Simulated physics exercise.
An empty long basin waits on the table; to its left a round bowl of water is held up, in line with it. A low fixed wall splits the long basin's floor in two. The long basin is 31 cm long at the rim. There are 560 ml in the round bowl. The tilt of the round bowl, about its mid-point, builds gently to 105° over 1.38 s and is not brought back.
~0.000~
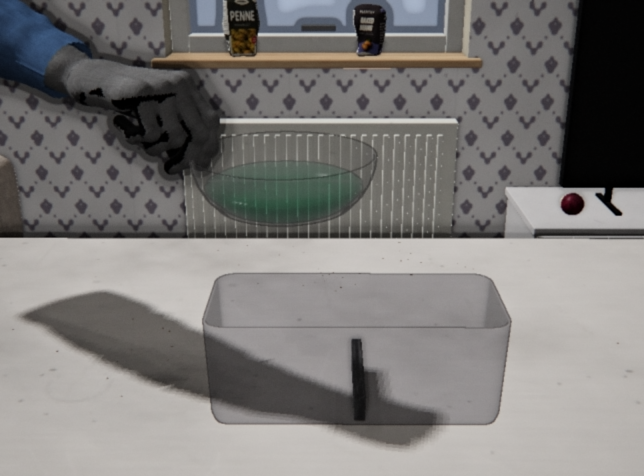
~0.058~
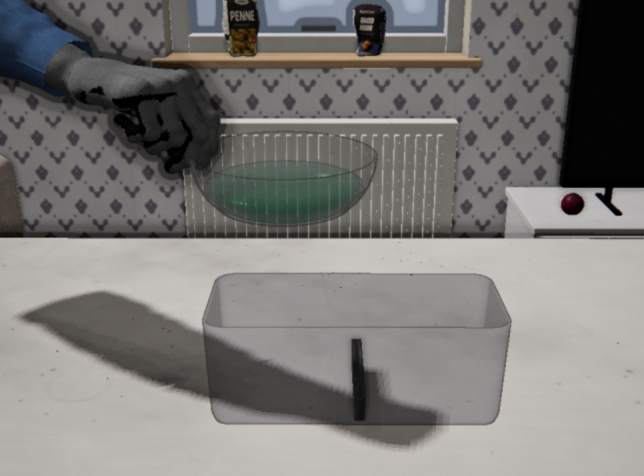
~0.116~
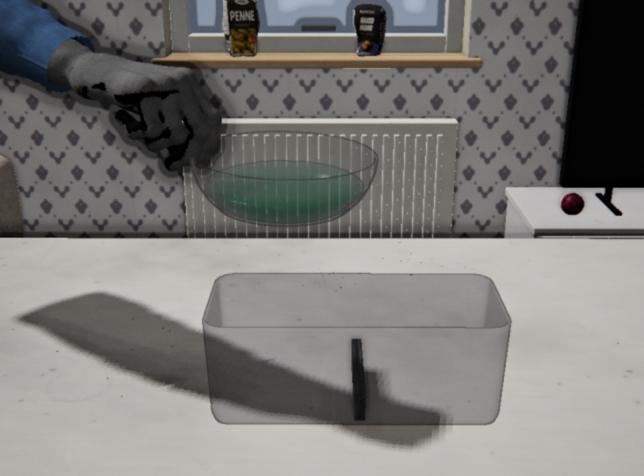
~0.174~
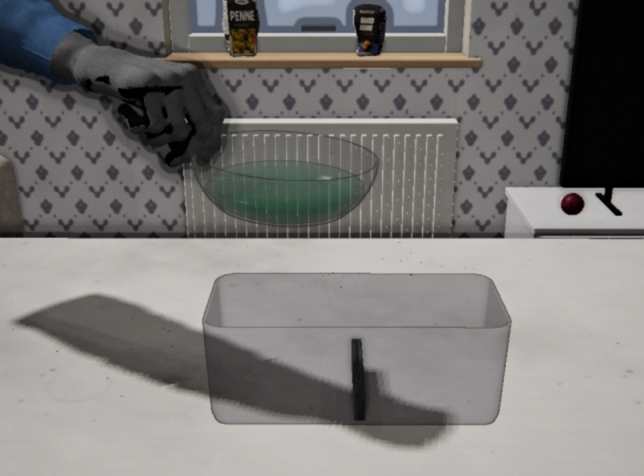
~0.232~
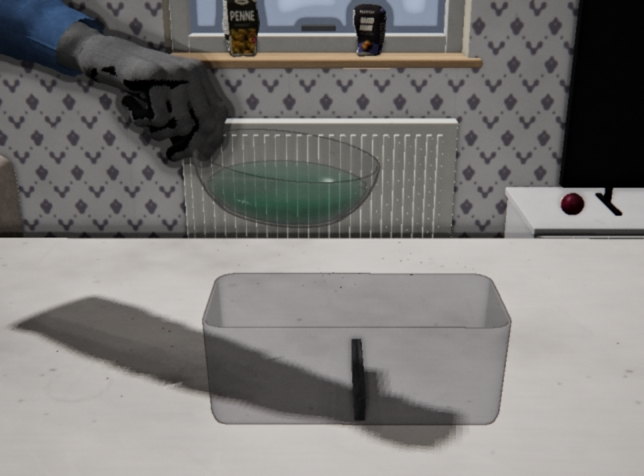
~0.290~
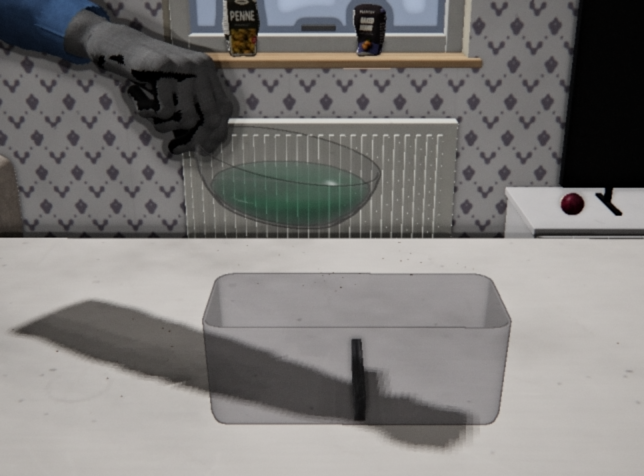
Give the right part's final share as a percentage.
About 84 per cent.
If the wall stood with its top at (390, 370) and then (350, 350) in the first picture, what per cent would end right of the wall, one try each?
First 65, then 95 per cent.
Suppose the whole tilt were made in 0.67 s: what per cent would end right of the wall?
Then about 65 per cent.
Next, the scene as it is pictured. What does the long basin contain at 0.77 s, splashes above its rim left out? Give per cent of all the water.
Some 26 per cent.
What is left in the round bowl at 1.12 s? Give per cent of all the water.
About 1 per cent.
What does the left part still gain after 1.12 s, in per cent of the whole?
About 4 per cent.
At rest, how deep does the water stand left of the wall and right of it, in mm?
Some 4 mm on the left and 26 mm on the right.
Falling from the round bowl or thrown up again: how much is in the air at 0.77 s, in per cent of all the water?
About 30 per cent.
By 0.77 s the tilt is 62° and 44 per cent is still to pour, 0 is left of the wall and 25 right of it.
By 1.12 s the tilt is 96° and 1 per cent is still to pour, 11 is left of the wall and 85 right of it.
By 1.48 s the tilt is 105° and 0 per cent is still to pour, 13 is left of the wall and 86 right of it.
By 1.88 s the tilt is 105° and 0 per cent is still to pour, 15 is left of the wall and 84 right of it.
At rest 15 per cent lies left of the wall, 84 right of it and 1 outside.
